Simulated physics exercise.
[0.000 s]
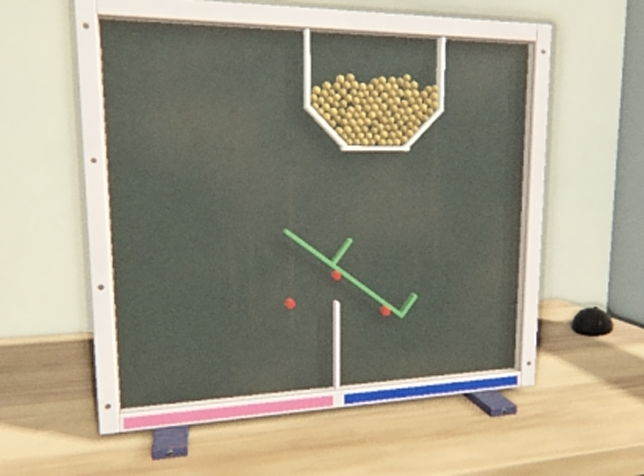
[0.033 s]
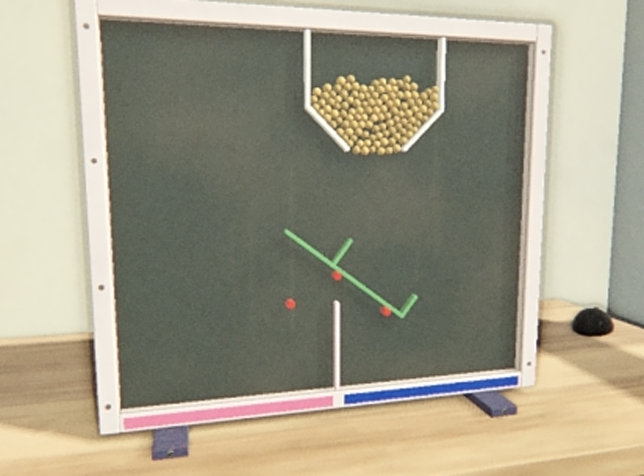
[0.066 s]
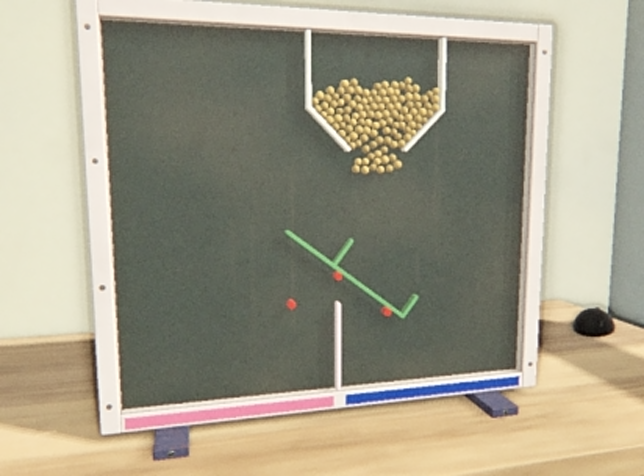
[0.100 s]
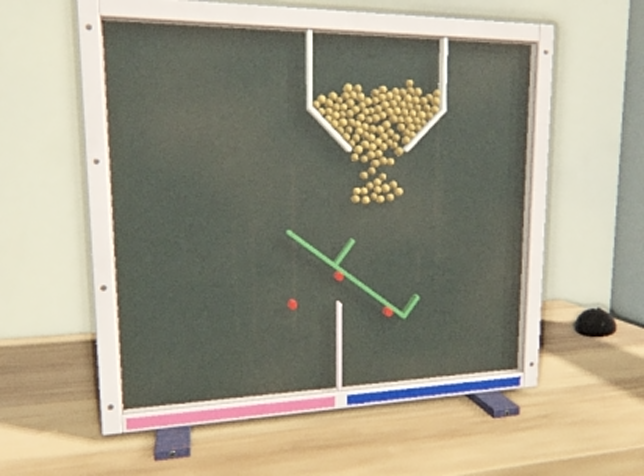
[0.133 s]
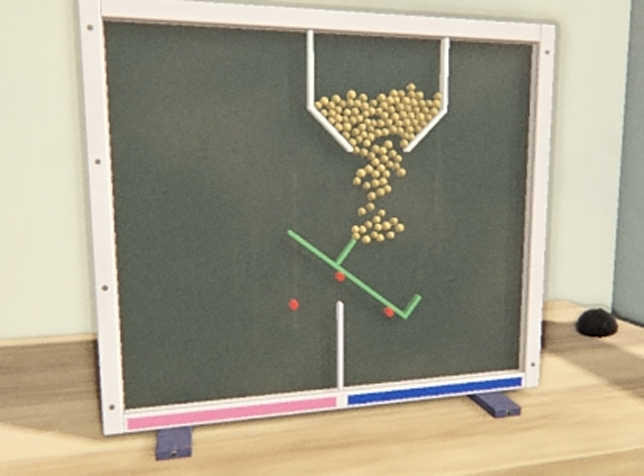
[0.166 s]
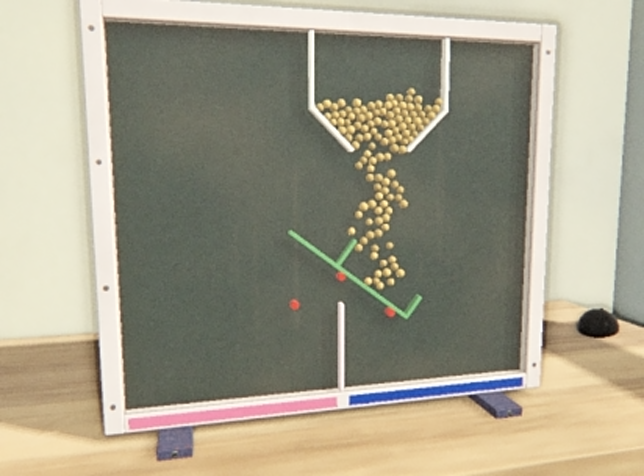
Small tan balls drop in a stream from the opened bottom of a white hopper, pass the upright wall of a tilted green tray, and gather on its lower right side, while the tray stays still above pink and blue strips.
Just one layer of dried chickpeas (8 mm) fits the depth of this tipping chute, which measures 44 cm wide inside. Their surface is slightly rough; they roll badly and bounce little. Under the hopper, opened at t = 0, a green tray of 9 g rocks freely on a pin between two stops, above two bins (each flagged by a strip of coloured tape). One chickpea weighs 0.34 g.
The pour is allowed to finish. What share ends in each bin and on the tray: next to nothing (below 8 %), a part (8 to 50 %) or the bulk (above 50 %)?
In order: Blue bin gets over half; pink bin stays nearly bare; tray gets a modest share.
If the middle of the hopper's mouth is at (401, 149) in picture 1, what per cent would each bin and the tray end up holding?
Blue bin: 70; pink bin: 0; tray: 30.
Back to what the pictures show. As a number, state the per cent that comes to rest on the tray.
About 35 percent.
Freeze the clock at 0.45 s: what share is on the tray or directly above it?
Some 75 percent.
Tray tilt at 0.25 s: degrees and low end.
35°, right end low.
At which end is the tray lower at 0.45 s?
Right.
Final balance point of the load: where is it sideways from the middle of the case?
Offset: About 12 cm, right side.
After 0.25 s, 60 % have left the hopper; tray right end down 37°; on or over it 55 %, past it to the left 0 %, to the right 0 %.
After 0.80 s, 100 % have left the hopper; tray right end down 37°; on or over it 40 %, past it to the left 0 %, to the right 60 %.
At rest by 1.8 s, blue bin 65 %, pink bin 0 %, tray 35 %; tray right end down 37°.
